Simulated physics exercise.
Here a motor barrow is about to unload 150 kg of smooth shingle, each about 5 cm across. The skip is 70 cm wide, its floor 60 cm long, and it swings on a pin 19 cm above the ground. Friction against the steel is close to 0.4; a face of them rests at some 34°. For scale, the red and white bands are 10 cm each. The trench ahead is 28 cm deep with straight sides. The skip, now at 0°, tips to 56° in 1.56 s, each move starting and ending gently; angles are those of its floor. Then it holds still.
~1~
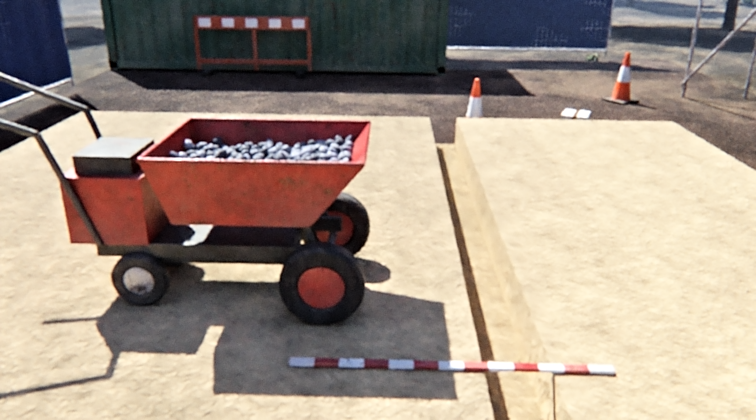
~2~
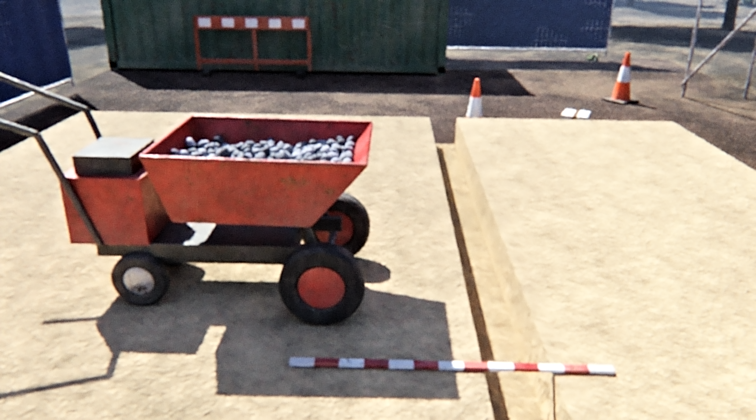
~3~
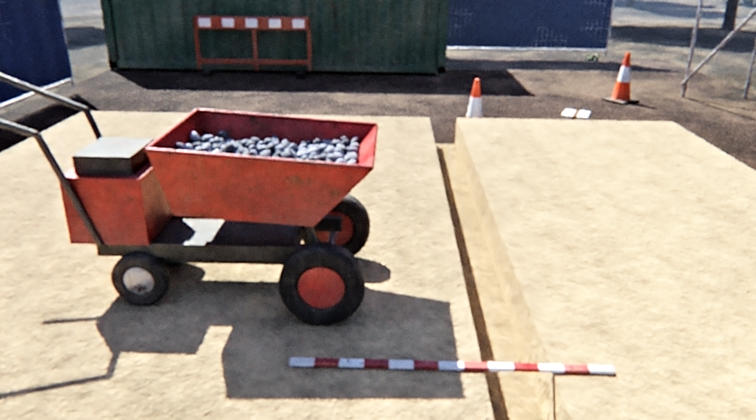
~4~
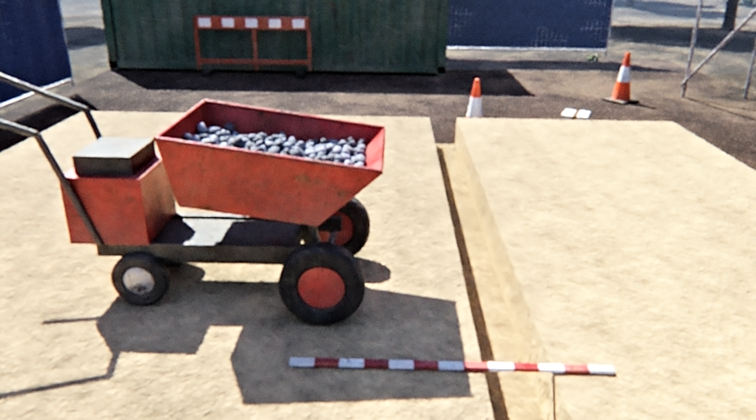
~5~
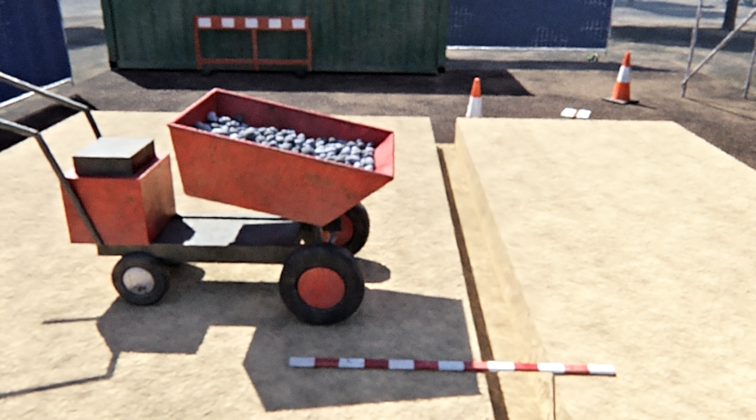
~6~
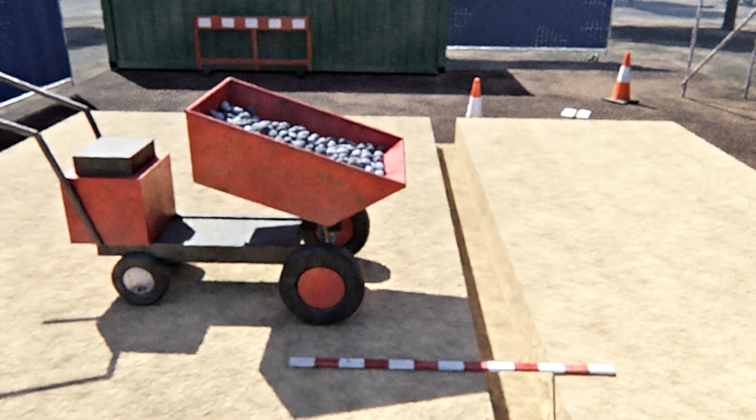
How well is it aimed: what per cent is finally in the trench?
Some 67 per cent of it.
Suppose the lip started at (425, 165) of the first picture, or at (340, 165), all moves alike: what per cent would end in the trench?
About 35 and 50 per cent.
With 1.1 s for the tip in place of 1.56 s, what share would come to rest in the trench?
Then about 65 per cent.
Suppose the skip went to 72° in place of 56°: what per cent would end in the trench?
In that case some 95 per cent.
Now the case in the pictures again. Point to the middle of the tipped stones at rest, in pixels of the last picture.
Their middle is at about (492, 321).
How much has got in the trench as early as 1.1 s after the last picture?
Some 15 per cent.
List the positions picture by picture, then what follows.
The skip is at 0°, its lip at (364, 165); the top of the load is at (267, 150), in the first picture.
The skip is at 1°, its lip at (367, 166); the top of the load is at (254, 149), in the second picture.
The skip is at 4°, its lip at (373, 168); the top of the load is at (238, 145), in the third picture.
The skip is at 8°, its lip at (382, 172); the top of the load is at (219, 136), in the fourth picture.
The skip is at 13°, its lip at (394, 178); the top of the load is at (216, 126), in the fifth picture.
Lip at (406, 186), floor tilted 18°, highest stones at (226, 116), in the sixth picture.
Then, 0.6 s after the last picture the floor is at 47°, 100 % in the skip; the foremost stones are at (431, 214).
Then, 1.1 s after the last picture the floor is at 56°, 83 % in the skip, 4 % short of the trench, 13 % in the trench; the foremost stones are at (511, 329).
Then, 1.4 s after the last picture the floor is at 56°, 57 % in the skip, 3 % short of the trench, 38 % in the trench, 2 % past the trench; the foremost stones are at (563, 295).
Then, 3.4 s after the last picture the floor is at 56°, 27 % in the skip, 4 % short of the trench, 67 % in the trench, 2 % past the trench; the foremost stones are at (625, 310).
